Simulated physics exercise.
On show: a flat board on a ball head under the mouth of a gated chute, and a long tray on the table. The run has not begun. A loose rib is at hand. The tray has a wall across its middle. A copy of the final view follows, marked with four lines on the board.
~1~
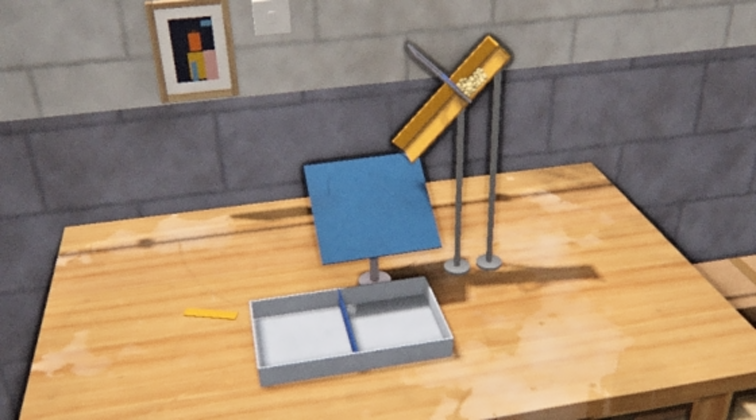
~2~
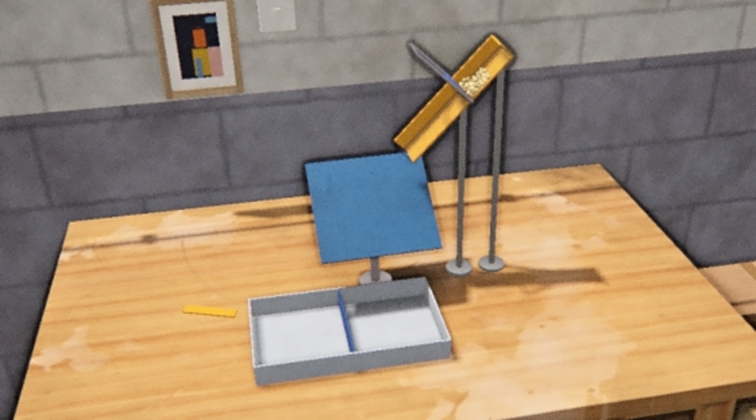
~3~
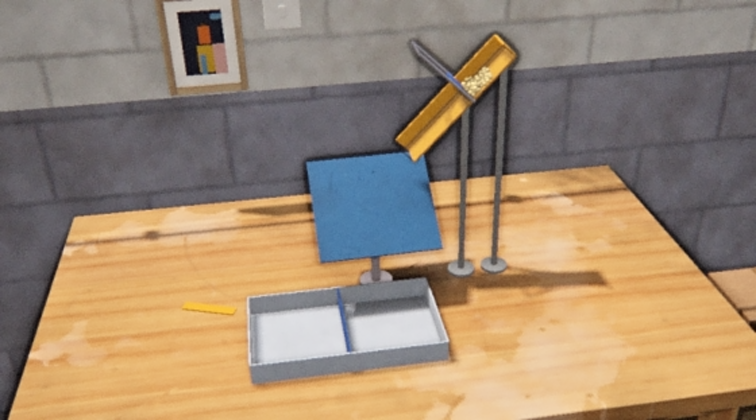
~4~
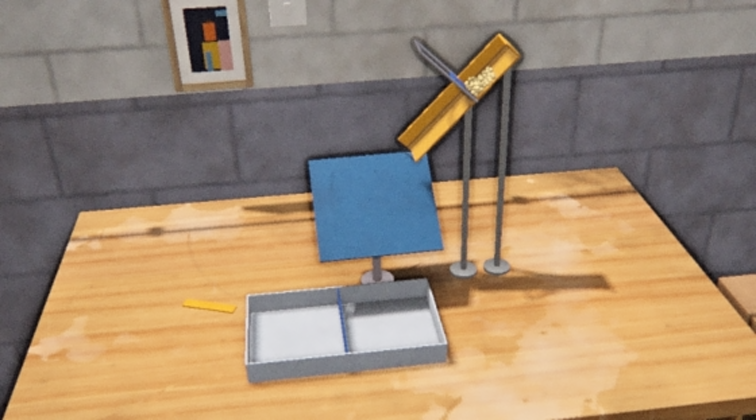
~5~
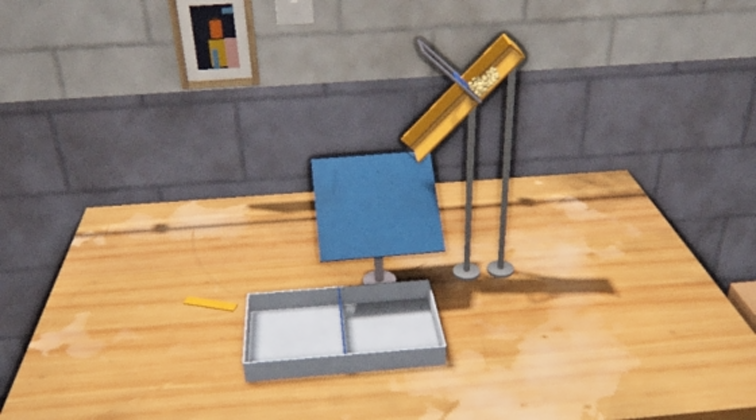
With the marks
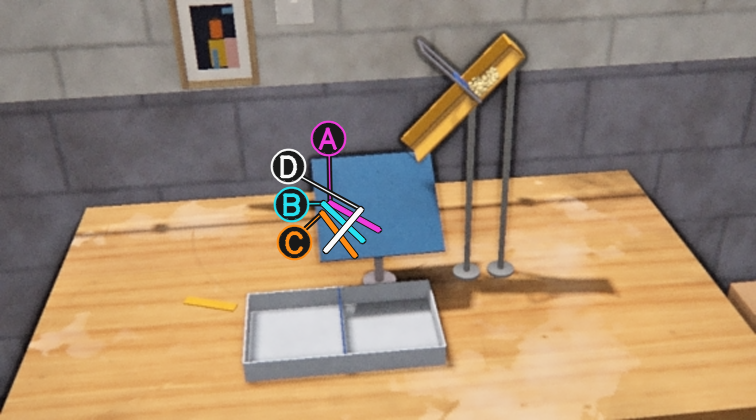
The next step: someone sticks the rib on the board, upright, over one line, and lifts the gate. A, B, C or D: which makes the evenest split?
The best line is D.
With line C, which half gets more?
More lands on the right.
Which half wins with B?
The right half.
On the marked copy, line A from (330, 202) to (378, 229); line B from (323, 203) to (362, 240); line C from (322, 212) to (354, 255); line D from (360, 209) to (326, 250).
With A, of what is caught, a small share in the left half, all but a few in the right.
With B, of what is caught, none at all in the left half, the whole lot in the right.
With C, of what is caught, only a few in the left half, all but a few in the right.
With D, of what is caught, close to half in the left half, close to half in the right.
